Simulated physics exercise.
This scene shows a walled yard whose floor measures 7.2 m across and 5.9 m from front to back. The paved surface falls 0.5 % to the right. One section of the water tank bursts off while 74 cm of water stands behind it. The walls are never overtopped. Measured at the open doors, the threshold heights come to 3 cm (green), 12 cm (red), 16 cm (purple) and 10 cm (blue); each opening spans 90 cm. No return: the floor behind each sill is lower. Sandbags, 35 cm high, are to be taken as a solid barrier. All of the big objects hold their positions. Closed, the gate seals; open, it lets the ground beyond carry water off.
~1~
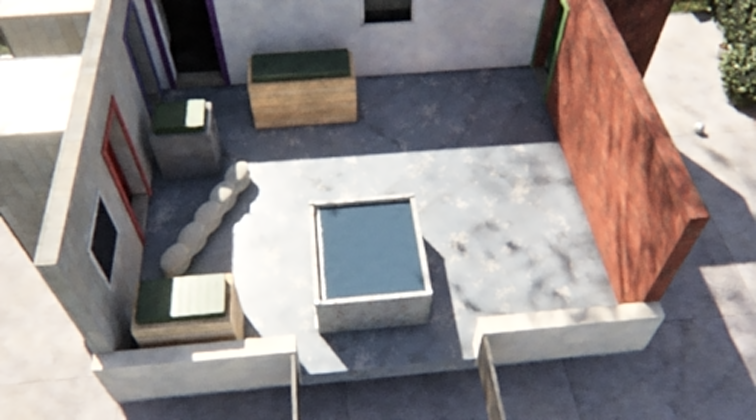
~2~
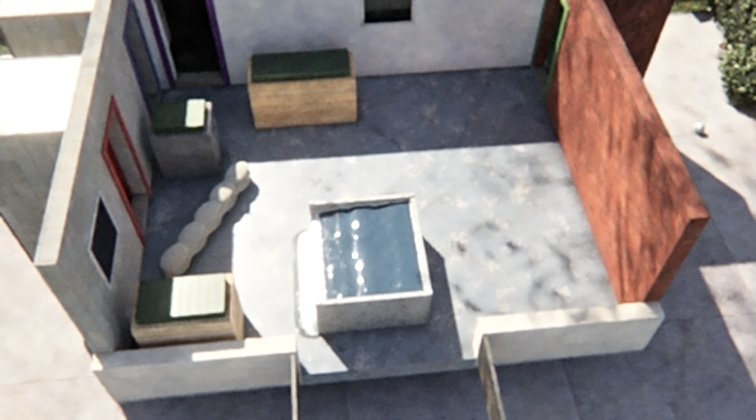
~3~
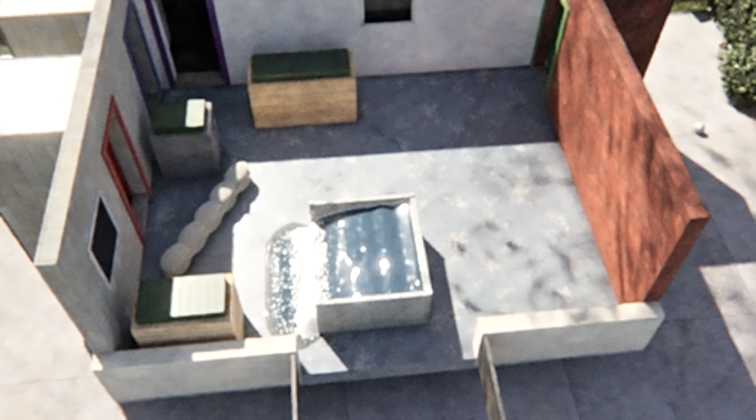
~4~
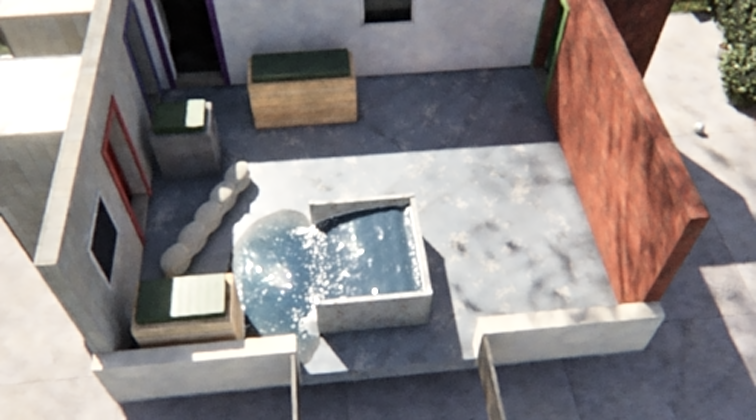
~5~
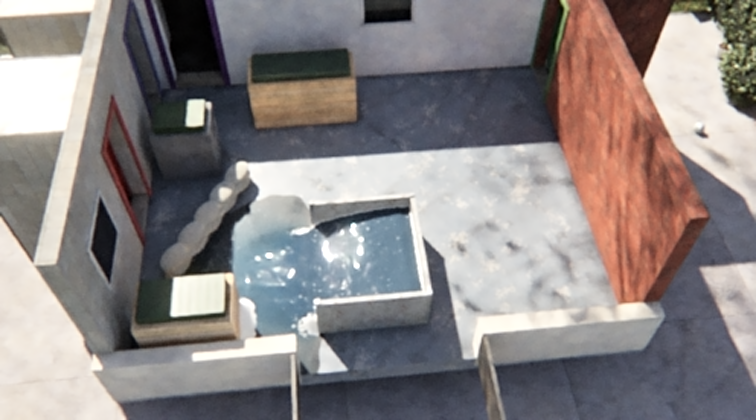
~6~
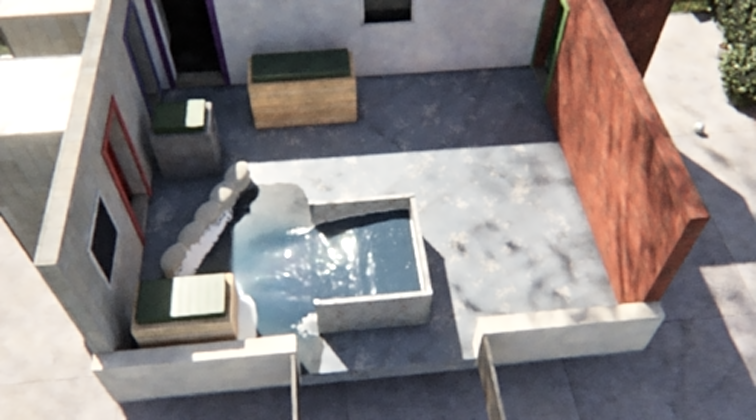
We see a square water tank standing still in a walled yard; then its left side opens and water pours out, spreading across the paving to a wooden box and a lumpy pale barrier while the tank's level drops.
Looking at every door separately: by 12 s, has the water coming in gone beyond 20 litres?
At the green door it looks set to land over the limit; at the red door it looks set to land under the limit; at the purple door it looks set to land under the limit; at the blue door it looks set to land under the limit.
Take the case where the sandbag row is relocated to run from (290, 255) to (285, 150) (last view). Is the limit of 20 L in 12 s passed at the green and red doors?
Green exceeded, red exceeded.
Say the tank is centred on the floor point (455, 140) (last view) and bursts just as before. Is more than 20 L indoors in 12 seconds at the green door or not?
Then, at green, it's too much.
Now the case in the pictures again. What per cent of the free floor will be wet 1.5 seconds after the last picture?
I'd guess around 30 %.
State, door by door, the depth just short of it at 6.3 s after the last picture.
Depths: Green door 10 cm, red door 8 cm, purple door 6 cm, blue door 5 cm.
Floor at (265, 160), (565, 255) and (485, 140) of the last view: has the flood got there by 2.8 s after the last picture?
Going in order, covered, then clear, then clear.
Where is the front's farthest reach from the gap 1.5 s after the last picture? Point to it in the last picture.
Near (156, 149).
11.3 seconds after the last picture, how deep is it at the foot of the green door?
I'd put it at around 5.5 cm deep.
Then, 0.7 s after the last picture water covers 20 % of the floor and is deepest (50 cm) near (142, 373); green door not reached, red door 2 cm at the sill, 0 L in, purple door not reached, blue door not reached.
Then, 1.5 s after the last picture water covers 30 % of the floor and is deepest (52 cm) near (130, 363); green door not reached, red door 5 cm at the sill, 0 L in, purple door not reached, blue door not reached.
Then, 2.8 s after the last picture water covers 50 % of the floor and is deepest (25 cm) near (226, 182); green door not reached, red door 6 cm at the sill, 0 L in, purple door not reached, blue door 4 cm at the sill, 0 L in.
Then, 6.3 s after the last picture water covers 75 % of the floor and is deepest (12 cm) near (306, 293); green door 10 cm at the sill, 13 L in, red door 8 cm at the sill, 1 L in, purple door 6 cm at the sill, 0 L in, blue door 5 cm at the sill, 0 L in.
Then, 11.3 s after the last picture water covers 90 % of the floor and is deepest (8 cm) near (194, 369); green door 6 cm at the sill, 74 L in, red door 5 cm at the sill, 1 L in, purple door 5 cm at the sill, 0 L in, blue door 5 cm at the sill, 0 L in.
